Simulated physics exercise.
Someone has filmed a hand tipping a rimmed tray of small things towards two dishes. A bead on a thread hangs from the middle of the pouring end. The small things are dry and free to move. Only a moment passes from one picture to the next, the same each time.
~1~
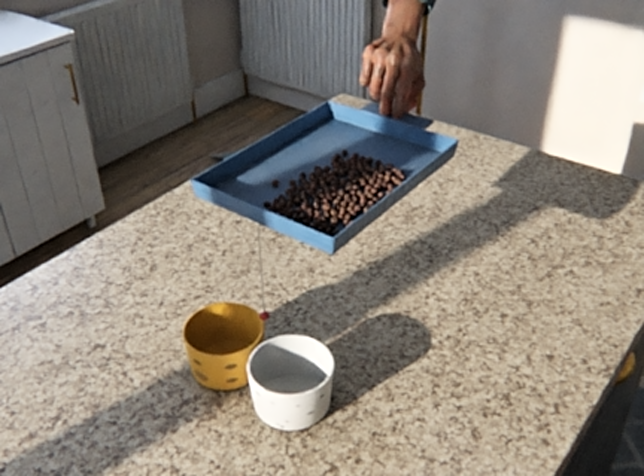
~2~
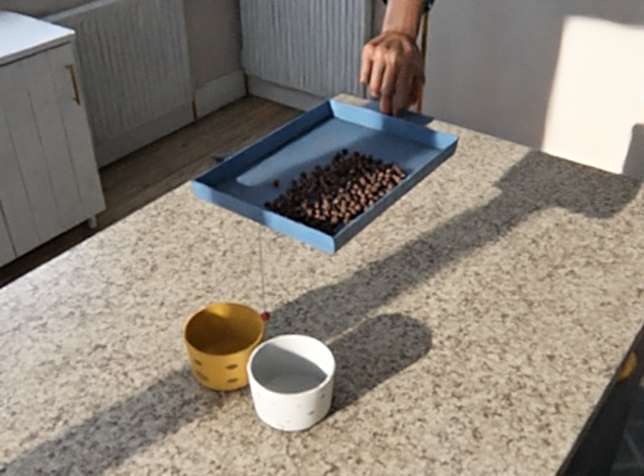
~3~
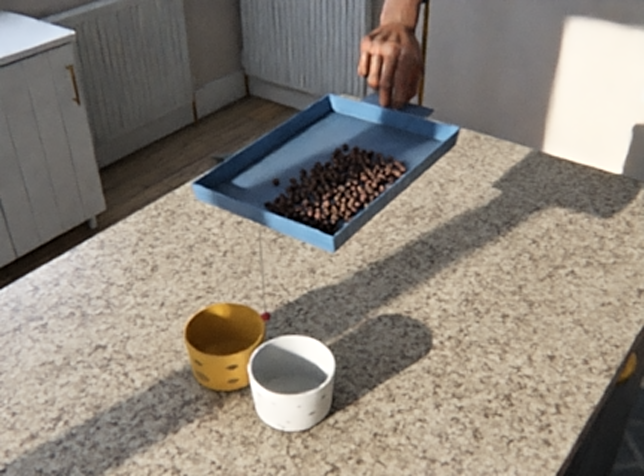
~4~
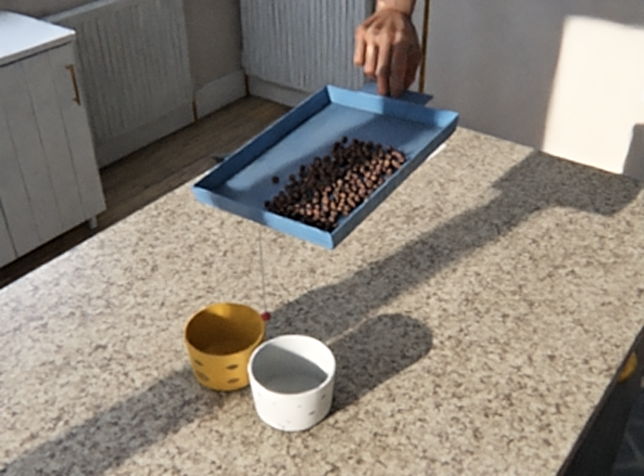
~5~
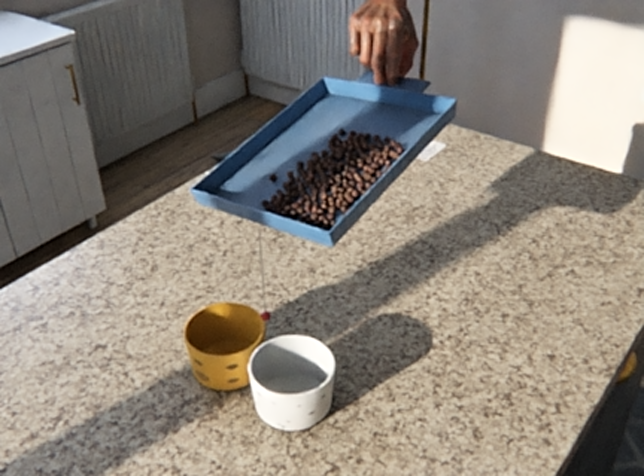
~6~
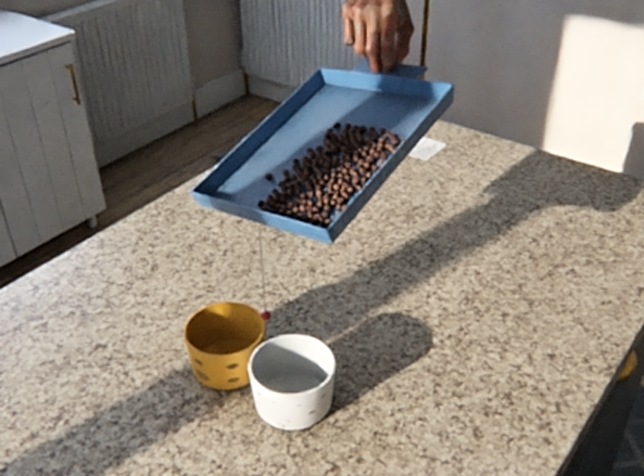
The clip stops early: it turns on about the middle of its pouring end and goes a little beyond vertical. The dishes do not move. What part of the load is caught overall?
In the dishes lies only the smaller part of it.
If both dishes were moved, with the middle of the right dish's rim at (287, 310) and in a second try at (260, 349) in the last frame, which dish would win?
First the left dish, then the dish on the left.
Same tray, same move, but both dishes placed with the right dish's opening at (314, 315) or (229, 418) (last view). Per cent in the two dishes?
First some 20, then 0 per cent.
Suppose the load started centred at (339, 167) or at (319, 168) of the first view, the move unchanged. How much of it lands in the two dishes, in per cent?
The first gives 30 %, the second 20 %.
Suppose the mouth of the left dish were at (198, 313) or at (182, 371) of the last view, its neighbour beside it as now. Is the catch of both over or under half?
The first try: Over half. The second: Less than half.
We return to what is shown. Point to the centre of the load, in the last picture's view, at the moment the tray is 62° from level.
Roughly at (248, 193).
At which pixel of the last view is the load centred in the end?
Around (188, 334).
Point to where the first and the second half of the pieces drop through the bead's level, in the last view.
Around (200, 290) and then (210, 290).
Shortly afterwards, tray tipped steeply; all but a few on the tray; only a few outside both; only a few in the air.
Next, tray tipped past a quarter turn; near a quarter on the tray; a little in the left dish; near a quarter outside both; near a third in the air.
Some moments later, tray tipped past a quarter turn; near a quarter in the left dish; the bulk outside both.
In the end, tray tipped past a quarter turn; none at all in the right dish; near a quarter in the left dish; the bulk outside both.
